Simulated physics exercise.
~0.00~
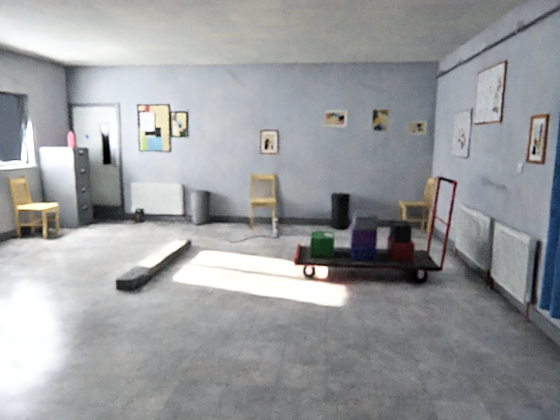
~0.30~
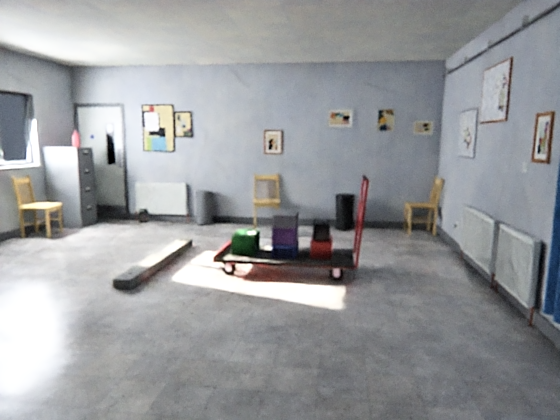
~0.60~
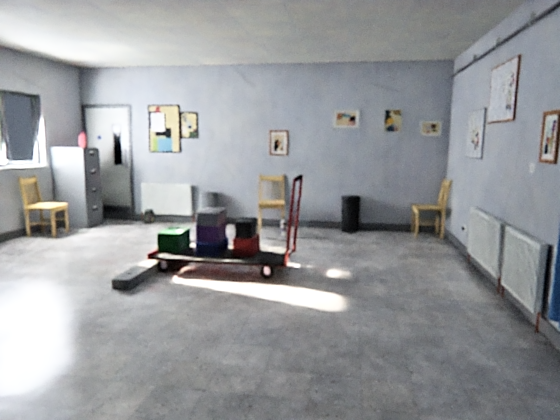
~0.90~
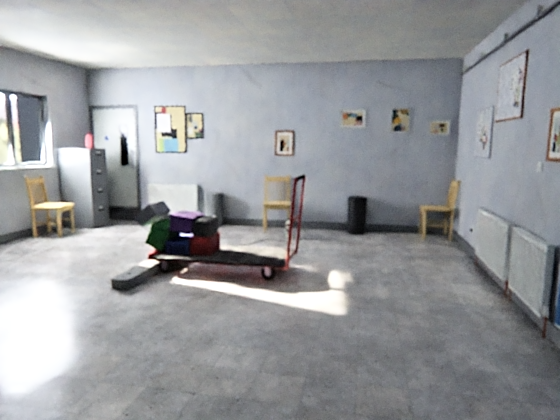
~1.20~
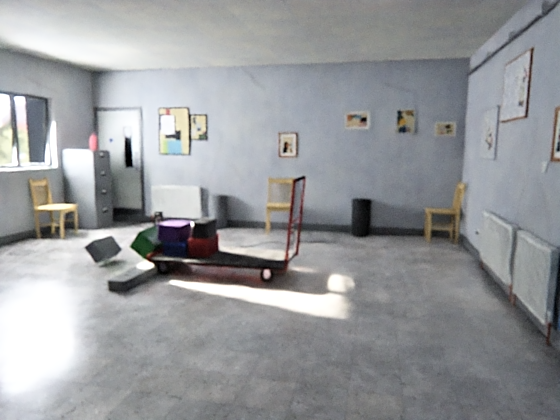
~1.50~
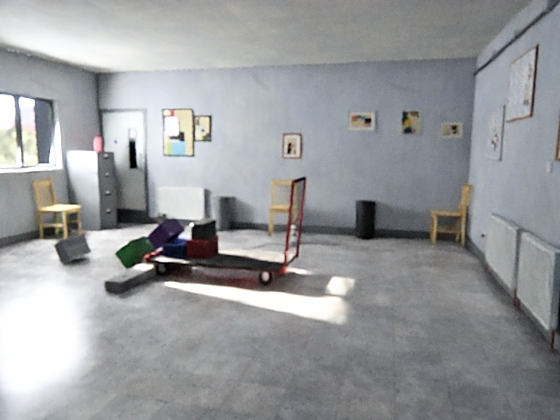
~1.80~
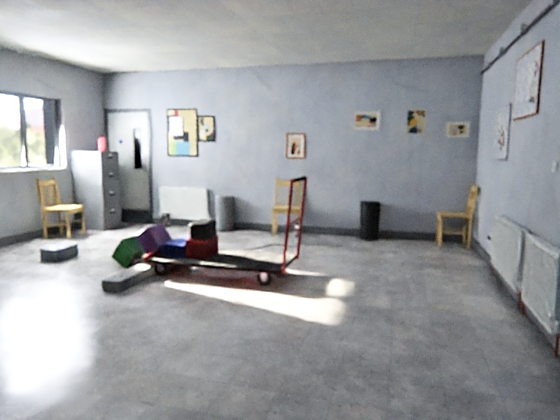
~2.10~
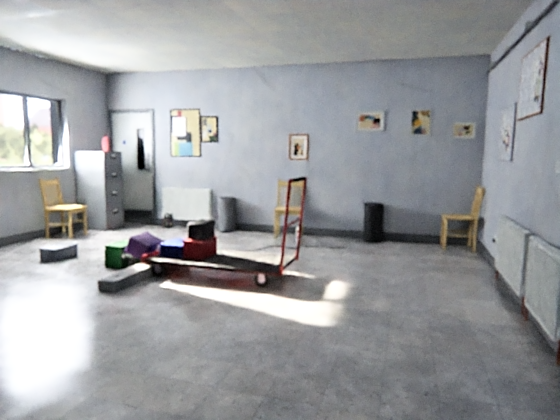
A flat trolley loaded with coloured boxes rolled left across a grey room until it stopped against a low sill. The load slid forward, and the grey, green and purple boxes tumbled off the front, while the red and black ones stayed aboard.
